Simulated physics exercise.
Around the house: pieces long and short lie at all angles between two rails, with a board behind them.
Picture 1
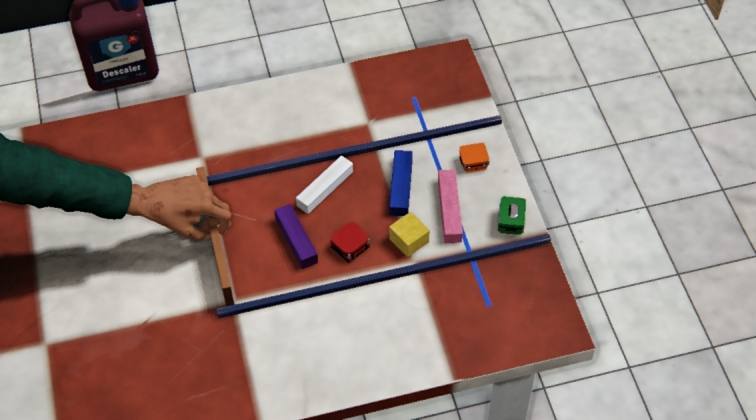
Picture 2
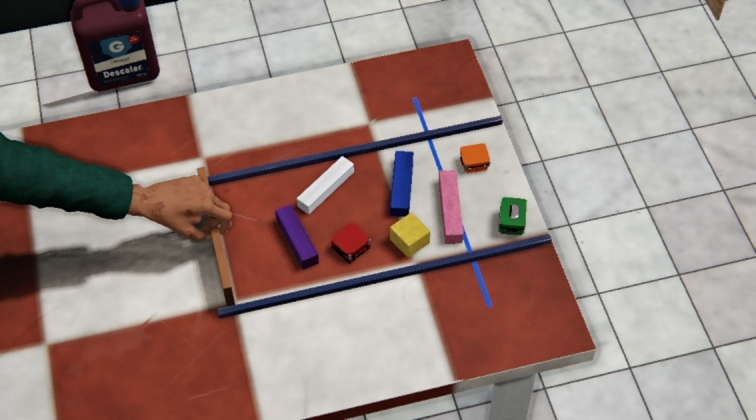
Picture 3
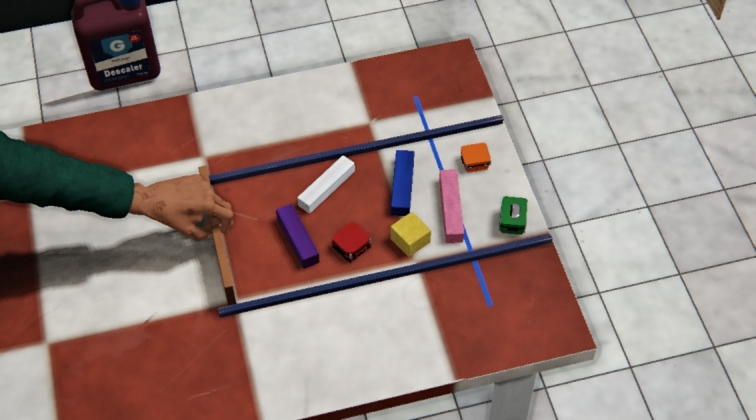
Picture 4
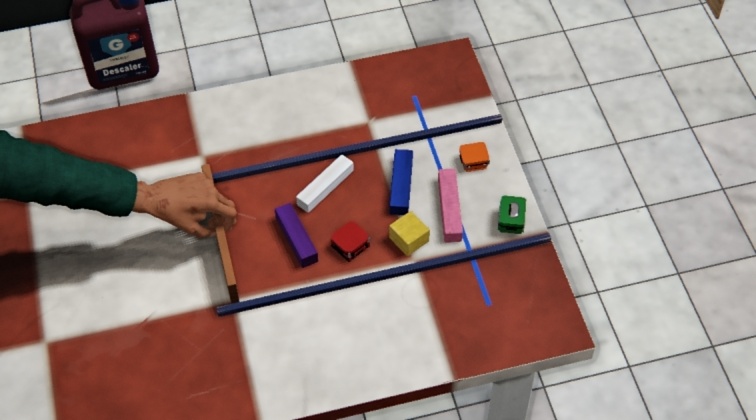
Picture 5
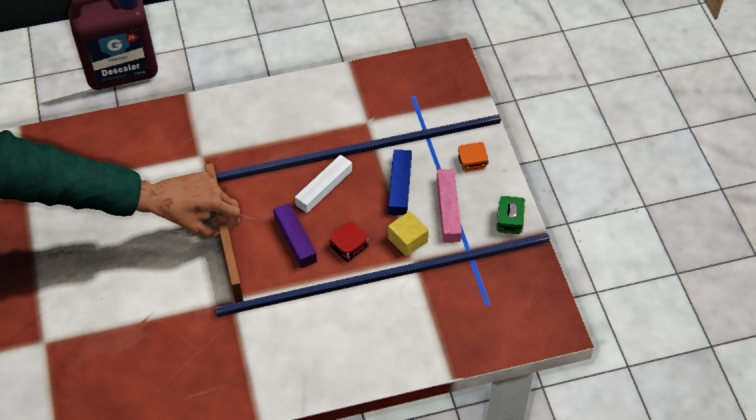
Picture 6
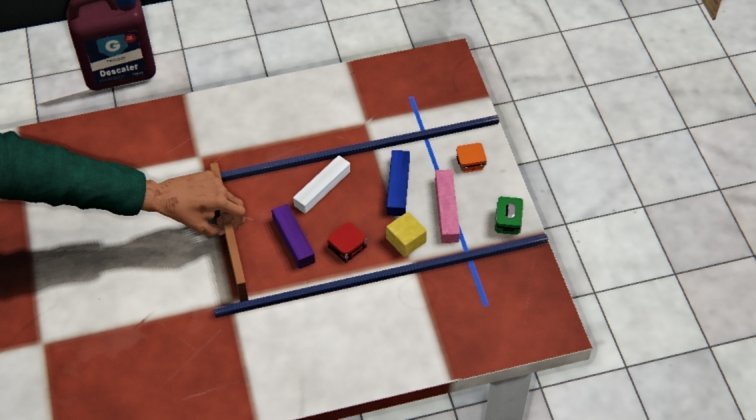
On a red-and-white checked tabletop, colourful blocks and bars lie between two dark rails, some near a thin blue line, while a hand in a green sleeve holds a wooden board at the left. The hand then slides the board slightly to the right, and the pieces stay in place, untouched.
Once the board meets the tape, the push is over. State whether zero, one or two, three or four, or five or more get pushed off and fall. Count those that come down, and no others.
You'd see one or two pieces leave the end and fall.
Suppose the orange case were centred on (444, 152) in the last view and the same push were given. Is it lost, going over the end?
Note - orange case retained.
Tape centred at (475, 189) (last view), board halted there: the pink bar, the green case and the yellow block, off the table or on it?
As for the pink bar, it ends up falling; the green case ends up falling; the yellow block ends up falling.
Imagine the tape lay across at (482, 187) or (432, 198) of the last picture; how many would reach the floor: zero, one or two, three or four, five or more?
Going one tape after another, I'd say 3 or 4 for the first and just one or two for the second.
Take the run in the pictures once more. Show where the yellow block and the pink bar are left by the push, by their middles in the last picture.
The yellow block settles near (521, 220); as for the pink bar, near (524, 190).
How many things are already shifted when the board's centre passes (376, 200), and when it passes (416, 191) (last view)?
At the first spot 6, then 8.
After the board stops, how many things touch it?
The figure is 1.
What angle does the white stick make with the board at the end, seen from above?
About 35°.
Early on, none off yet; green case at rest near (509, 217); orange case at rest near (471, 158); pink bar at rest near (447, 206).
A while later, none off yet; green case at rest near (509, 217); orange case at rest near (471, 158); pink bar at rest near (450, 205).
Further along, none off yet; green case travelled about its own width near (537, 210); orange case travelled about its own width near (488, 153); pink bar travelled about its own width near (496, 195).
Finally, the number that fall off is one or two; lost, green case.
